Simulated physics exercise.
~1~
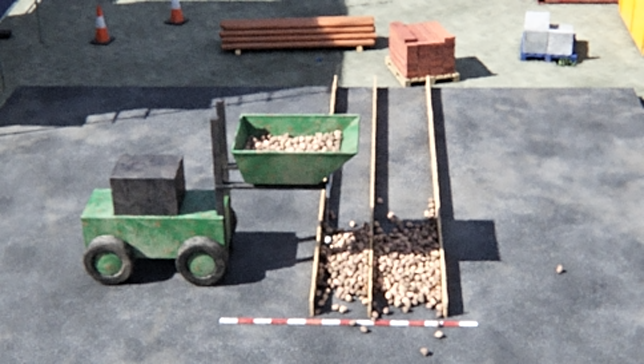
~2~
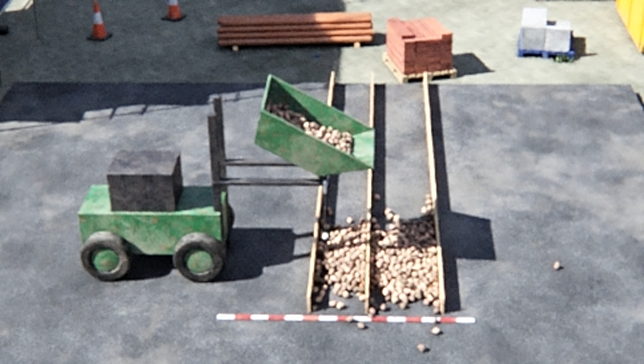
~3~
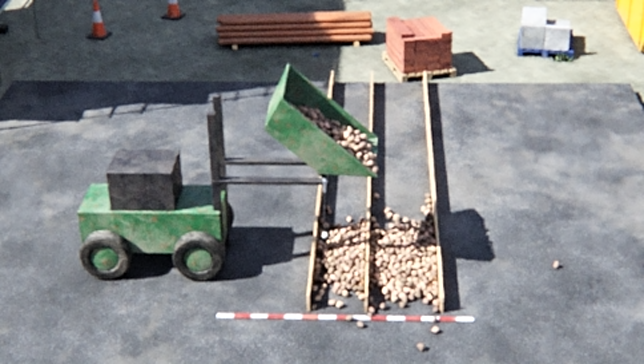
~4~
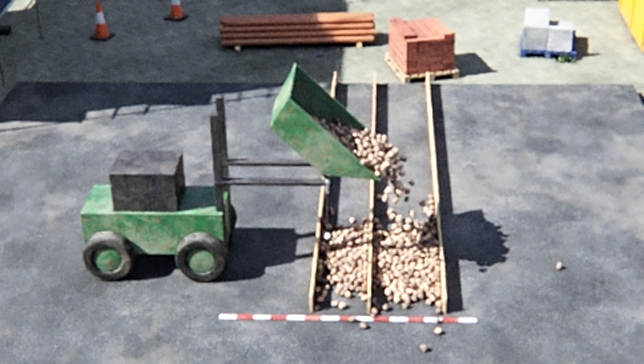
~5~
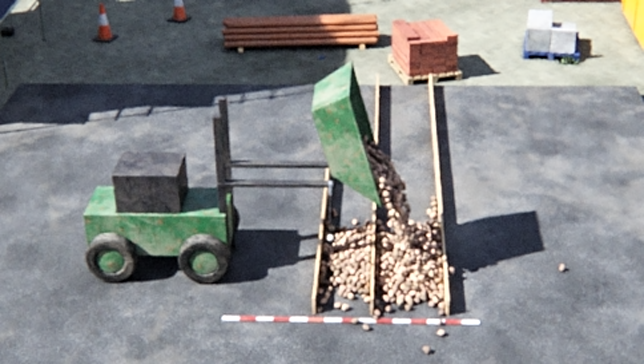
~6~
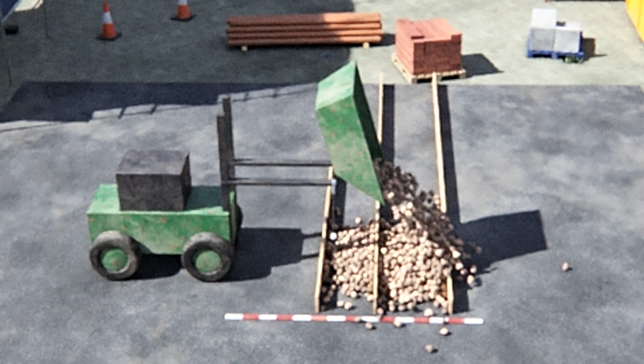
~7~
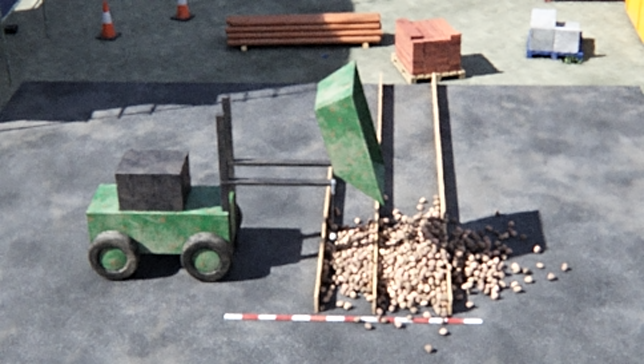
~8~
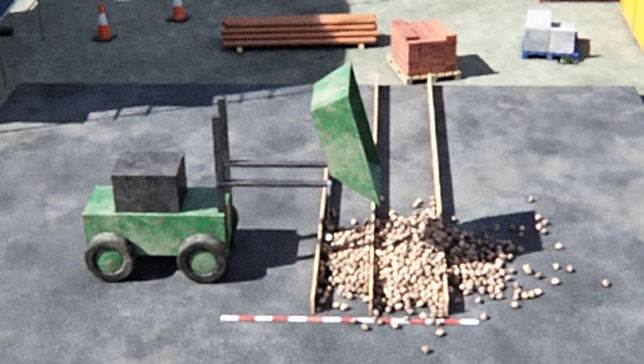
To begin with, a green forklift on dark tarmac holds up a green skip of pale round stones, while an earlier load lies spread between wooden planks to its right. The skip tilts down to the right, and its stones slide toward the lower edge. As it tips further, they begin spilling onto the heap below. The skip then swings steeply and the rest pour out, mostly into the far bay. The growing pile spills over the last plank and scatters across the tarmac. Finally, the emptied skip stays steeply tipped above the wide heap.
